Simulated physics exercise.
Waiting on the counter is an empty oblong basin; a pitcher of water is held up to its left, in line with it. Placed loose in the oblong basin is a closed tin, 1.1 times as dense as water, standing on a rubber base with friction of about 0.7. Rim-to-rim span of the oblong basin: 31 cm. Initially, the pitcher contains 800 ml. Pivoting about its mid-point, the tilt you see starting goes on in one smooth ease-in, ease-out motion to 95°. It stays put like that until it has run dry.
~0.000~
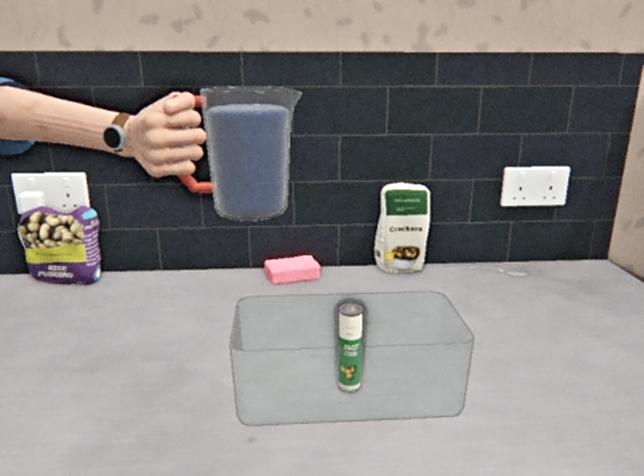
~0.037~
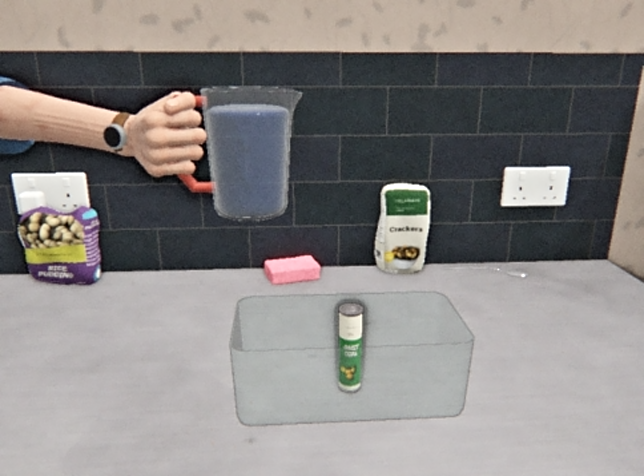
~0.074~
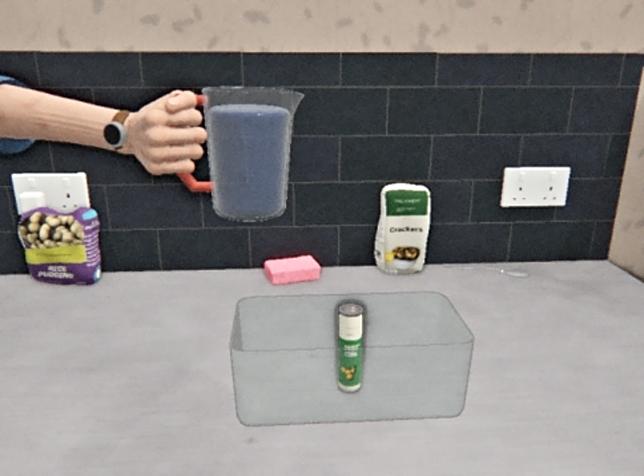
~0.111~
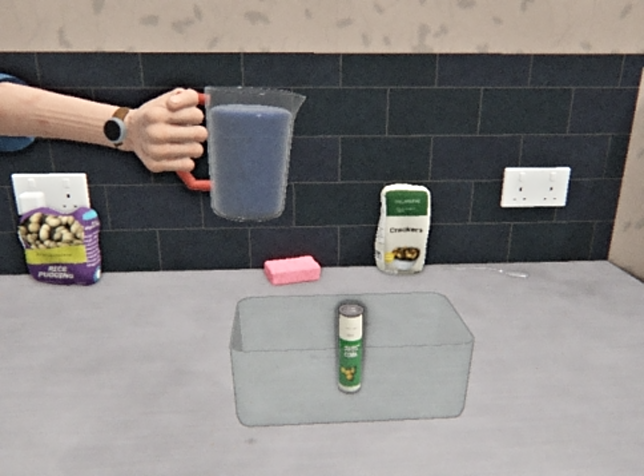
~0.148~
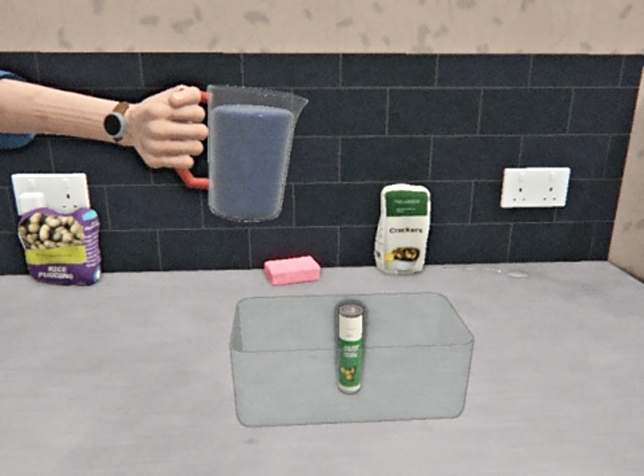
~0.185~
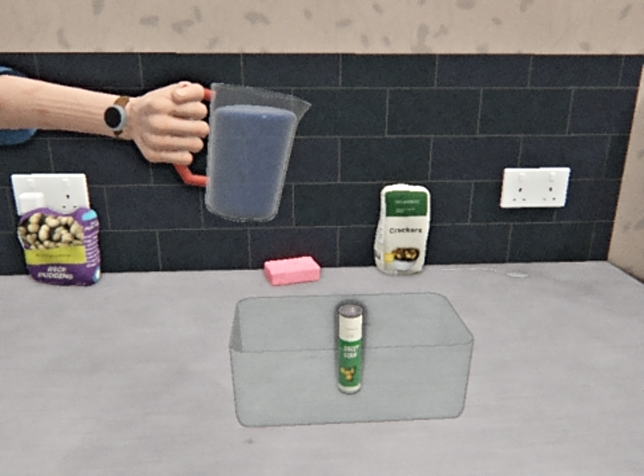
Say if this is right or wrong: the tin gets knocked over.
Wrong, it stays standing.
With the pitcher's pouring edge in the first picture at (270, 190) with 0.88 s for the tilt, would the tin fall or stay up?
Result: Tin tipped over.
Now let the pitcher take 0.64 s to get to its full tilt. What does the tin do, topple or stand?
After the tilt, the tin is still standing.
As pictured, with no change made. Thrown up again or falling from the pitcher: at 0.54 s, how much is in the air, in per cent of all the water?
Near 12 per cent of it all.
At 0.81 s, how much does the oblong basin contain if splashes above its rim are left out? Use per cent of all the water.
About 24 %.
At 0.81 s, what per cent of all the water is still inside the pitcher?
About 48 percent.
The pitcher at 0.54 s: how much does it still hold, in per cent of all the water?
Remaining: Near 88 % of the total.
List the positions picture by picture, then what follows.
In the first frame, tilt 0°; pouring edge (301, 92); surface from (207, 109) to (289, 109); the oblong basin's rim runs from (234, 323) to (458, 316); the tin's top is at (351, 313).
In the second frame, tilt 0°; pouring edge (302, 92); surface from (207, 109) to (290, 110).
In the third frame, tilt 2°; pouring edge (303, 94); surface from (209, 109) to (290, 110).
In the fourth frame, tilt 4°; pouring edge (305, 96); surface from (210, 109) to (292, 111).
In the fifth frame, tilt 6°; pouring edge (308, 99); surface from (213, 109) to (294, 113).
In the sixth frame, tilt 10°; pouring edge (311, 103); surface from (213, 110) to (297, 113).
Then, 0.54 s in, the tilt is 65° and 87 per cent is still to pour; the tin stands where it began.
Then, 0.81 s in, the tilt is 93° and 48 per cent is still to pour; the tin stands where it began.
Then, 1.08 s in, the tilt is 95° and 13 per cent is still to pour; the tin stands where it began.
Then, 1.38 s in, the tilt is 95° and 3 per cent is still to pour; the tin stands where it began.
Finally, the tin stands where it began.
